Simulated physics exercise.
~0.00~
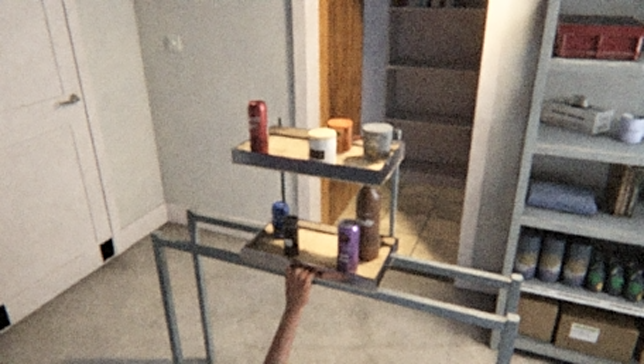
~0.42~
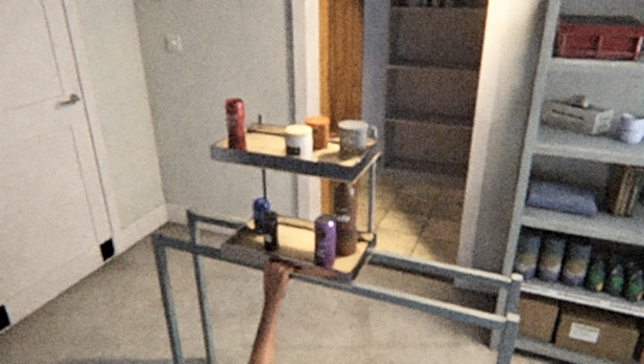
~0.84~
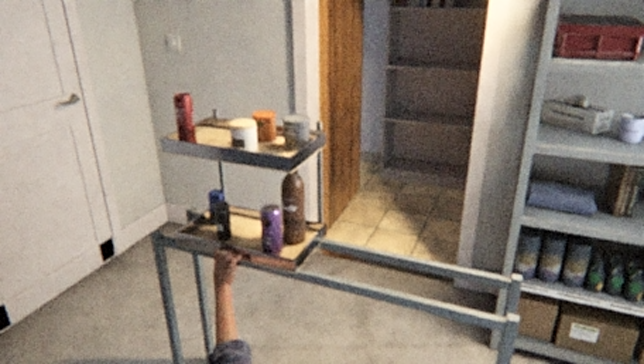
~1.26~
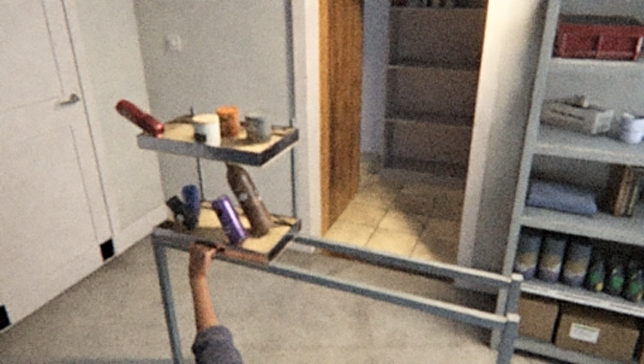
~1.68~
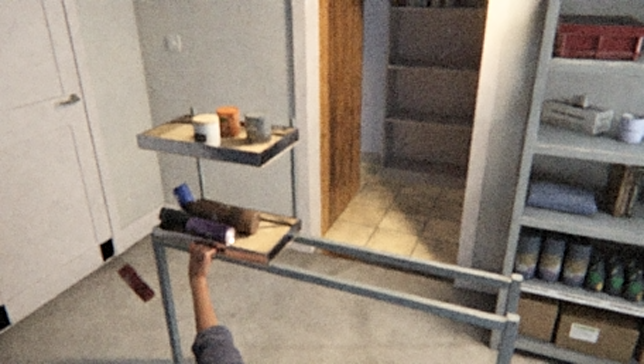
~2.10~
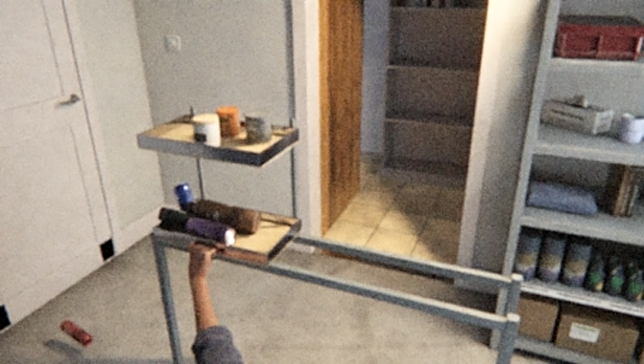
At the start, a hand grips a two-level tray on a metal rail frame, with a red can, white jar, orange tin and grey tin on top, and a brown bottle, purple can and smaller containers below. The hand moves the tray left, and everything rides along upright. As the tray reaches the left end and stops, the red can, brown bottle and purple can tip left. The red can drops off the side, while the bottle and purple can topple onto the lower level. Finally, the red can lies on the floor, and the jar and tins still stand on top.
